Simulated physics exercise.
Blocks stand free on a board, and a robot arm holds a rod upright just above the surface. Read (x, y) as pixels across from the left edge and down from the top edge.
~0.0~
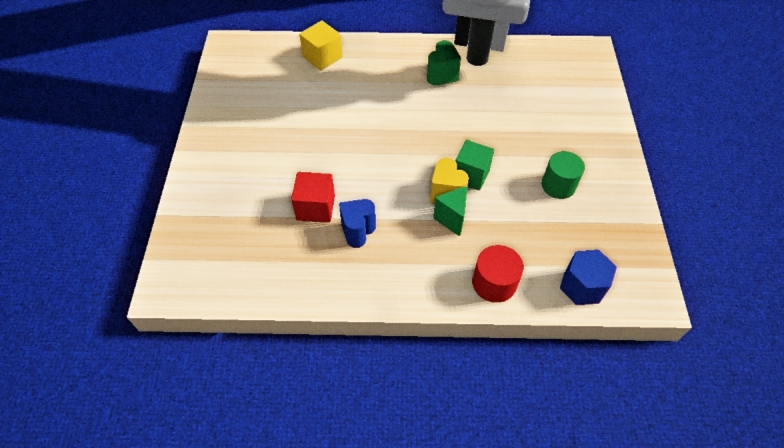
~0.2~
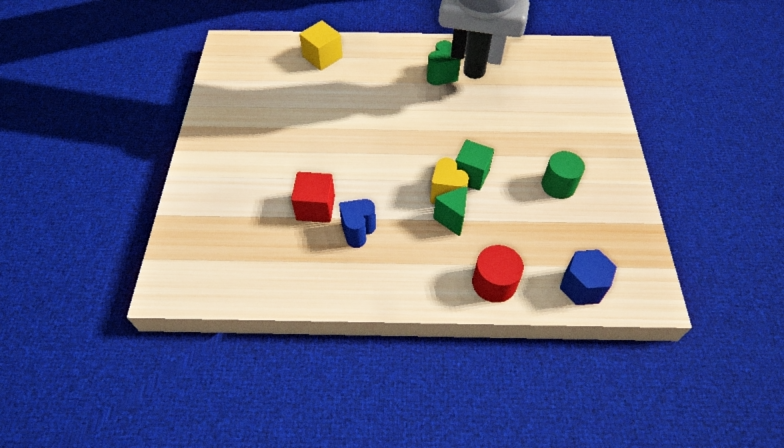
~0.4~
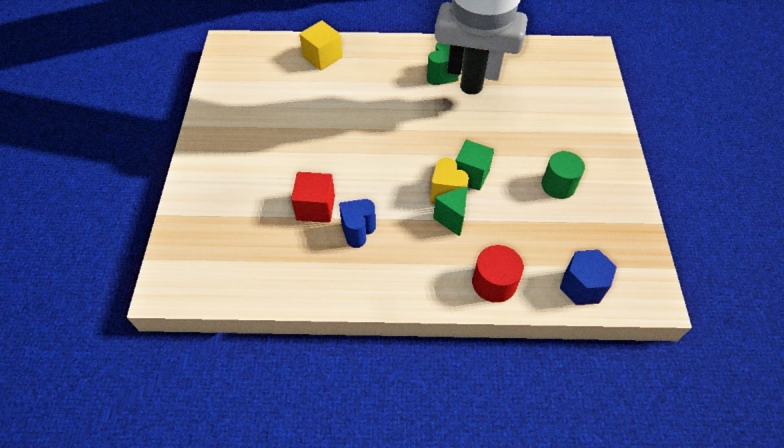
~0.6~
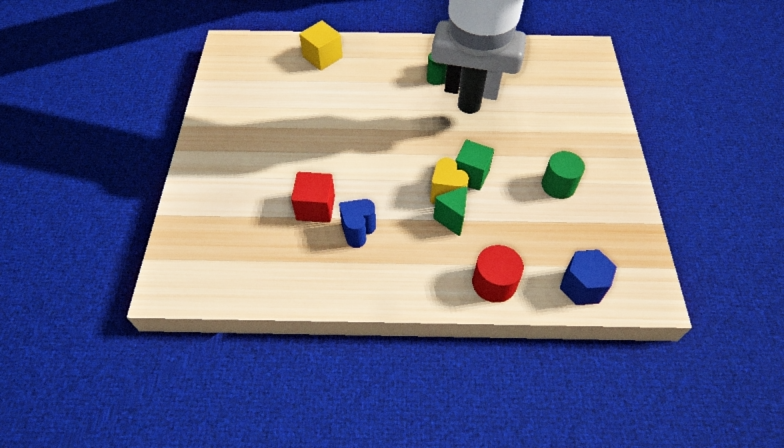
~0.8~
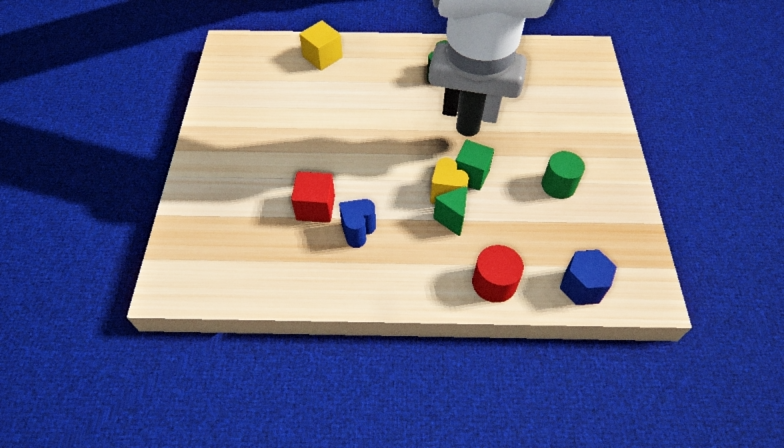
A grey robot arm with a dark rod reaches over the far edge of a pale wooden board on blue fabric, seen from above at an angle. A yellow heart, green triangle and green cube cluster near the centre, with red and blue blocks left and in front, and a green cylinder right. The rod moves steadily nearer, toward the cluster, while the blocks and view stay still.
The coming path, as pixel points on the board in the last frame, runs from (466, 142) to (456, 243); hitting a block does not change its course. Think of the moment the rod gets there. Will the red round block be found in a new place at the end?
Short answer: No.
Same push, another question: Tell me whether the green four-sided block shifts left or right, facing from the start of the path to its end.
Measured against the direction from start to end, the green four-sided block shifts toward the left-hand side.
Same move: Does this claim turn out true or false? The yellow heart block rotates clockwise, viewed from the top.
That is true.
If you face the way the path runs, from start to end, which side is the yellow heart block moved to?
It slides rightward.
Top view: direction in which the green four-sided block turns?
Looking down, it rotates anti-clockwise.
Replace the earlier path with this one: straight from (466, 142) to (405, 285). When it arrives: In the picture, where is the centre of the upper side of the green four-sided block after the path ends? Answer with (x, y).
The green four-sided block ends near (478, 178).
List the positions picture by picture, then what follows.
In the first picture, lower end of the rod (477, 59), tops of blocks, yellow heart block (449, 173), green triangle (455, 200), green four-sided block (475, 154), red round block (500, 264).
In the second picture, rod (474, 72), blocks as before.
In the third picture, rod (471, 87), blocks as before.
In the fourth picture, rod (469, 106), blocks as before.
In the fifth picture, rod (468, 128), yellow heart block (449, 173), green triangle (455, 200), green four-sided block (475, 154), red round block (500, 264).
What follows on the original path. One third of the way, rod (465, 159); yellow heart block (450, 180), turned 25° clockwise; green triangle (455, 205), turned 15° clockwise; green four-sided block (480, 173), turned 30° anticlockwise.
Two thirds of the way, rod (462, 194); yellow heart block (439, 206), turned 45° clockwise; green triangle (447, 234); green four-sided block (491, 198), turned 100° anticlockwise.
At the end, rod (458, 230); yellow heart block (424, 222), turned 105° clockwise; green triangle (441, 248); green four-sided block (492, 200), turned 105° anticlockwise; red round block not moved.
